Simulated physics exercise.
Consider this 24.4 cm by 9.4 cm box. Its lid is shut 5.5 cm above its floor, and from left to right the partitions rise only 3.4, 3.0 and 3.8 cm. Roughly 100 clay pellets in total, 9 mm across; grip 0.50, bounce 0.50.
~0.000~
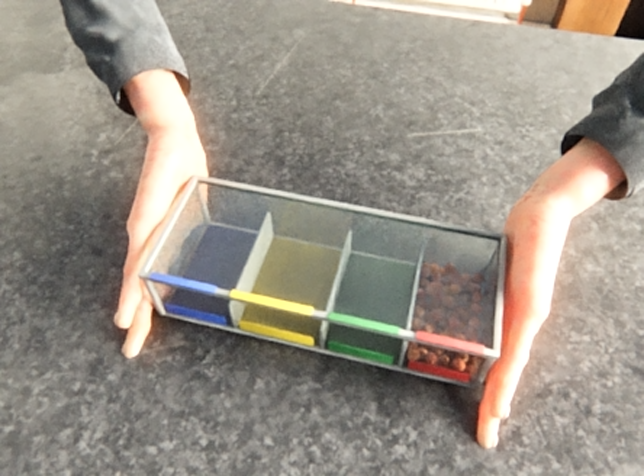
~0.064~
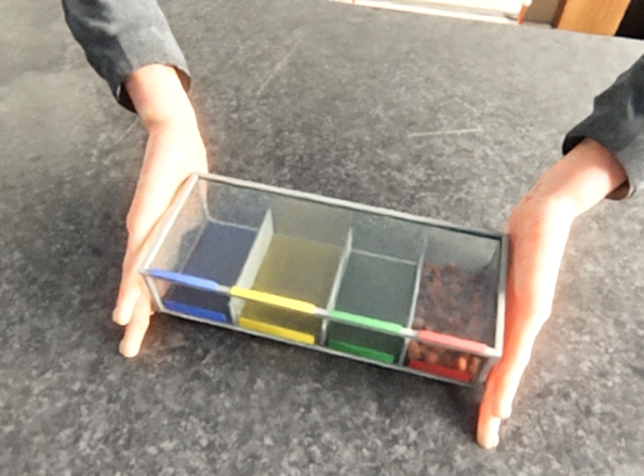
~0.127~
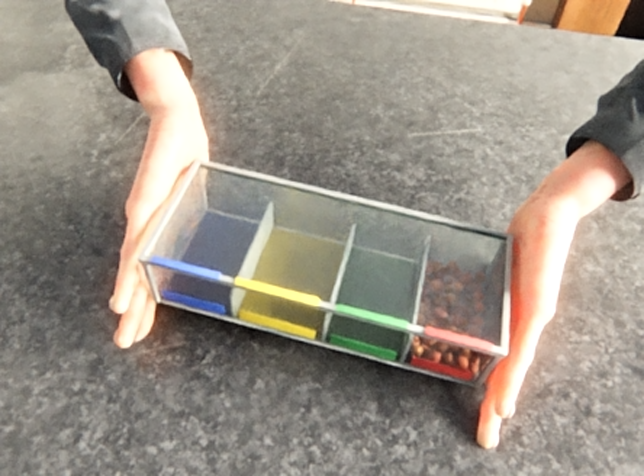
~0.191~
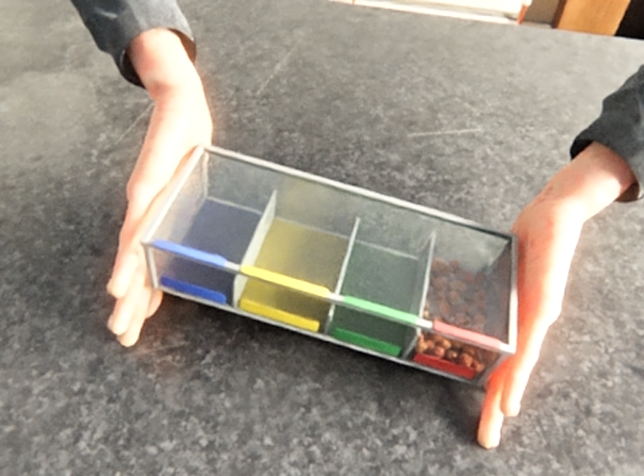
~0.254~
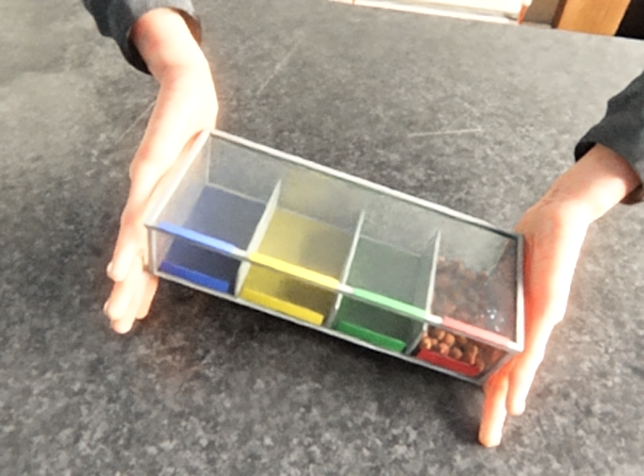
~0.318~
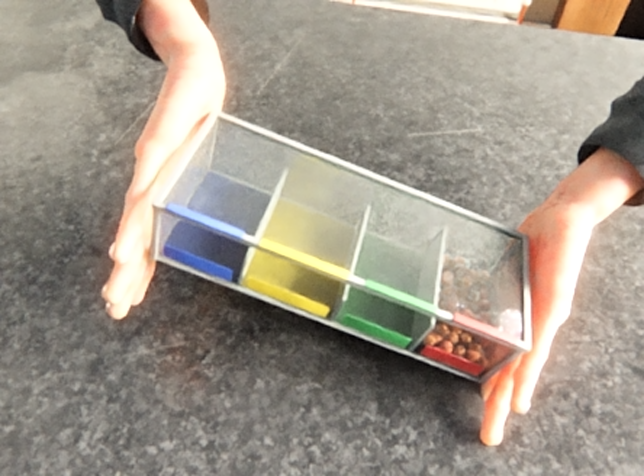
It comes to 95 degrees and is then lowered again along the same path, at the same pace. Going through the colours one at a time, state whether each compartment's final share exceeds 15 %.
Red: Exceeds; blue: Does not exceed; green: Does not exceed; yellow: Does not exceed.
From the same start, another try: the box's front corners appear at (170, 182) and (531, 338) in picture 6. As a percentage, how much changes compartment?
That gives some 0 per cent.
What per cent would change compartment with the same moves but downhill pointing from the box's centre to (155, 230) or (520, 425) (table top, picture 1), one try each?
Approximately 30 percent, then 0 percent.
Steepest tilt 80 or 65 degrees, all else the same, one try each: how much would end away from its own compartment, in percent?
About 0 and 0 per cent.
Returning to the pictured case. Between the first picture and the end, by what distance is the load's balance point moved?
It shifts some 1.0 cm.
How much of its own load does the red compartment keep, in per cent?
Around 100 percent stays put.
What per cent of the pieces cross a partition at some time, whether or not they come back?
Roughly 0 in a hundred.
Then, at 1.61 s, tilt 95 degrees; red 100 %.
Then, at 2.48 s, tilt 42 degrees; red 100 %.
Then, at 3.35 s, tilt 0 degrees; red 100 %.
By 4.0 s all is still; red 100 %, blue 0 %, green 0 %, yellow 0 %.
